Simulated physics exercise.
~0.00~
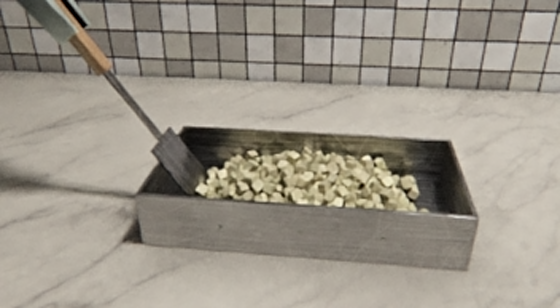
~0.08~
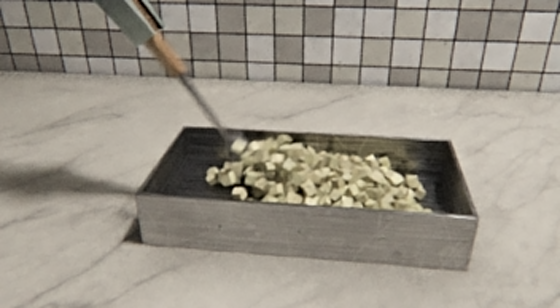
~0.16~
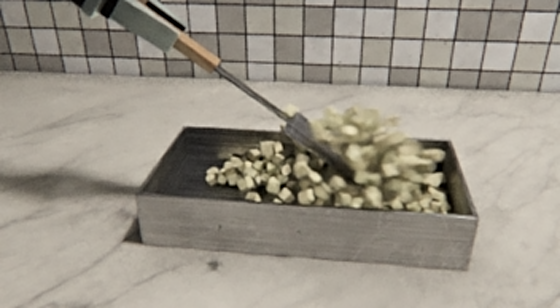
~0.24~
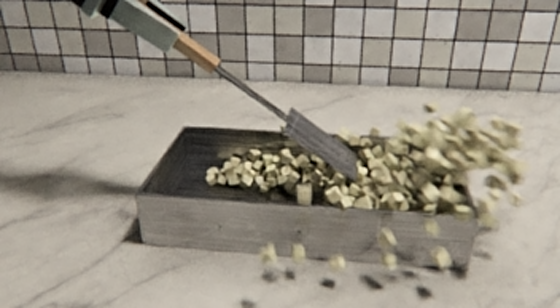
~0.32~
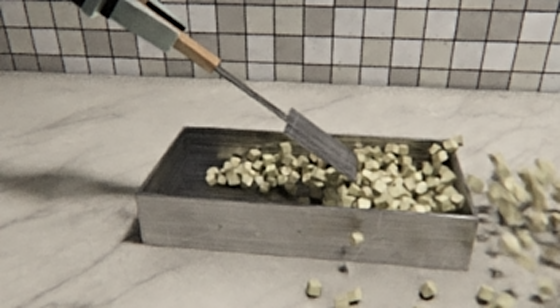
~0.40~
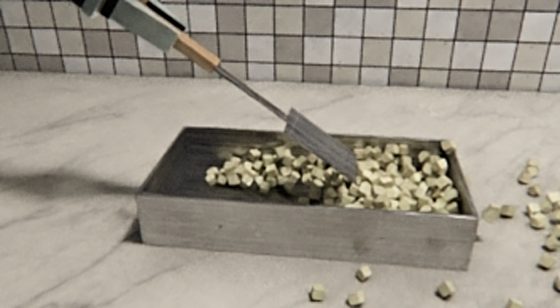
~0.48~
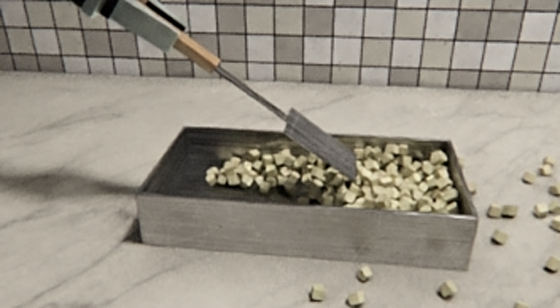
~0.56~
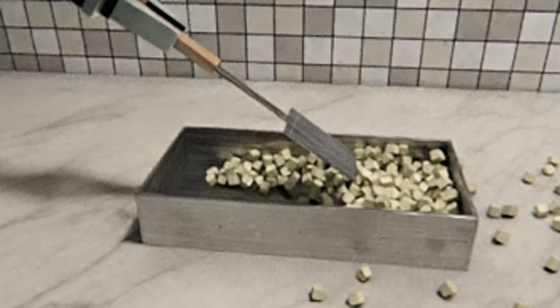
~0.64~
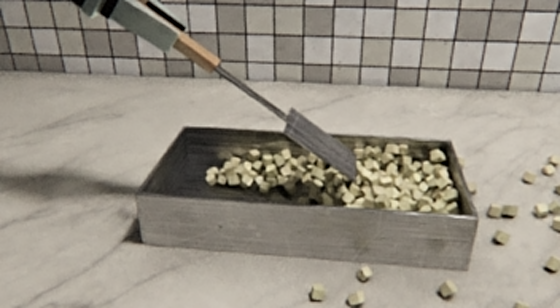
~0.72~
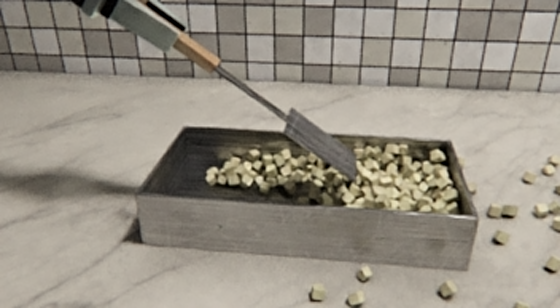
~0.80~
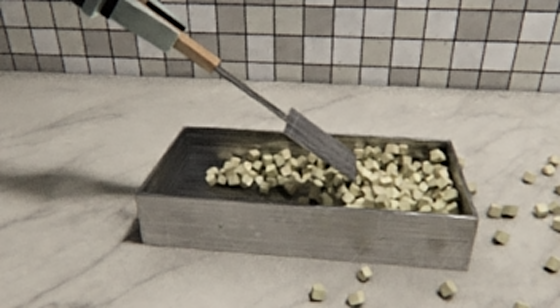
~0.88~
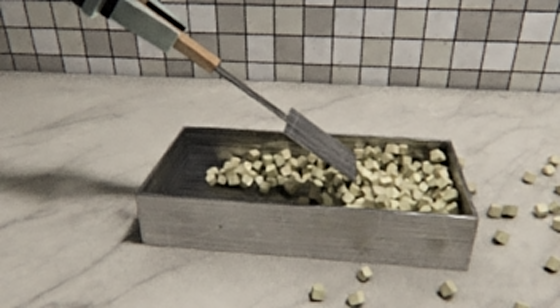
A robot arm swept a spatula rightward through a metal tray of pale vegetable cubes, flinging a burst of them over the front and right edges, then held still with the blade among the remaining cubes while the spilled ones settled on the marble tabletop.
